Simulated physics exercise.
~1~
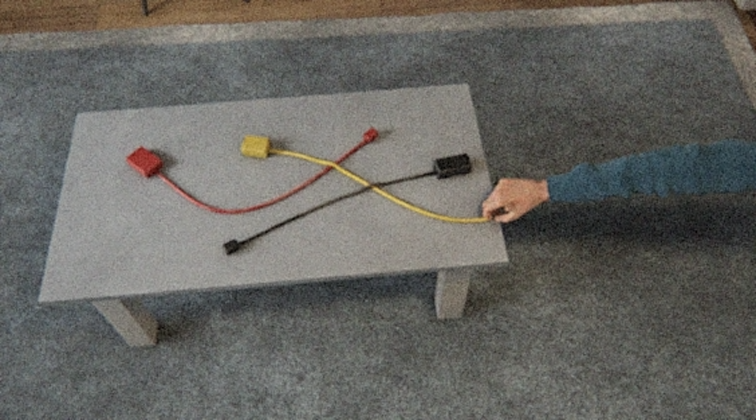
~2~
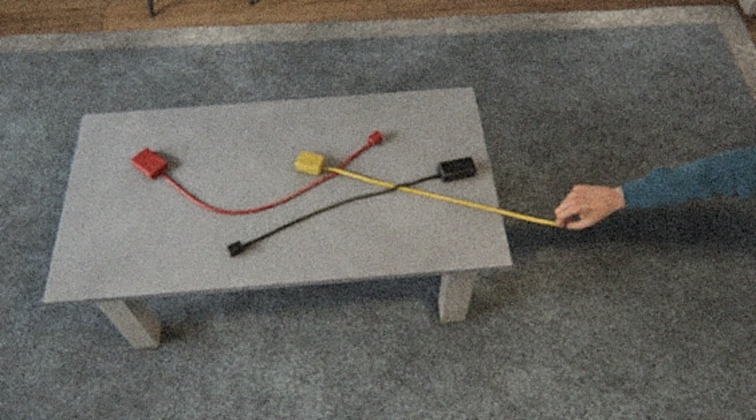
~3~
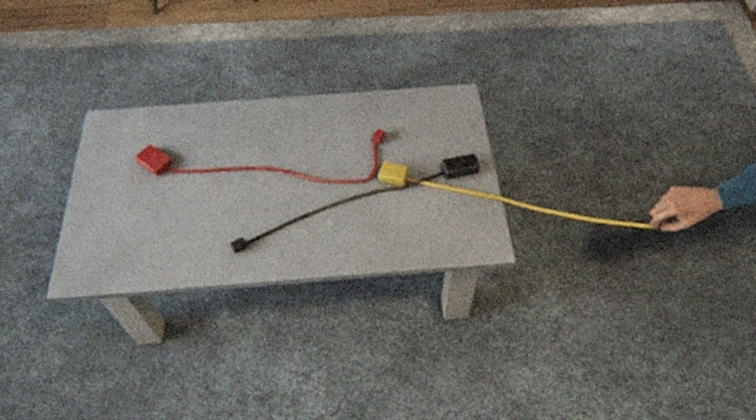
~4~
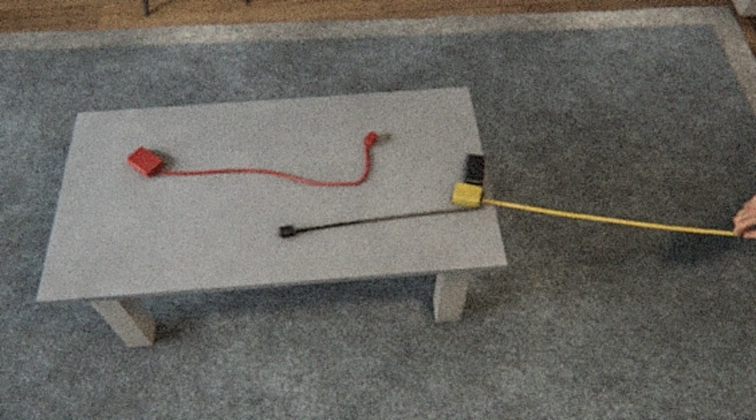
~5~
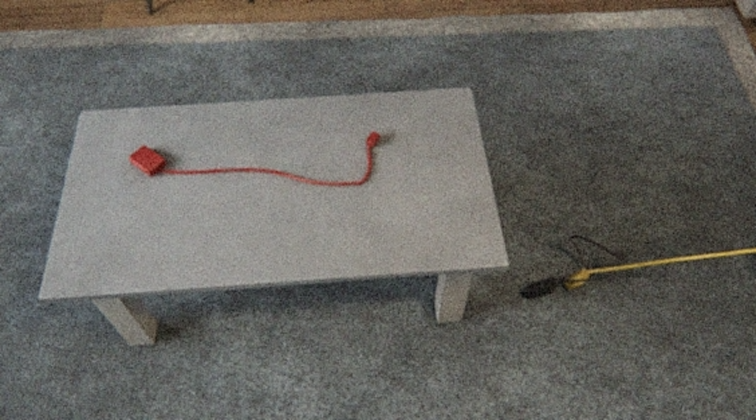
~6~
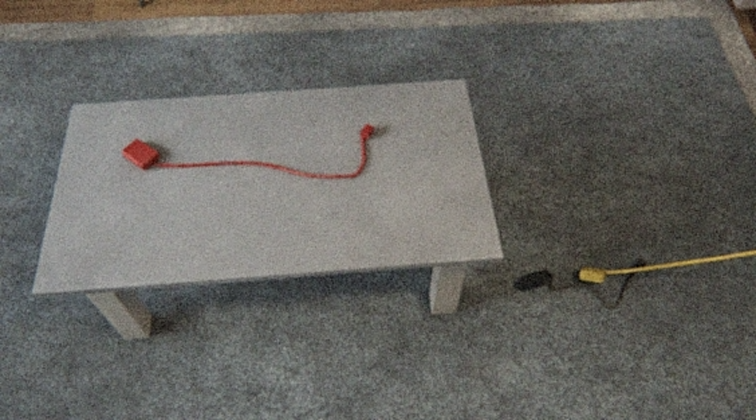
On a grey table, a hand pulls the yellow lead off rightward, dragging the black one down too.
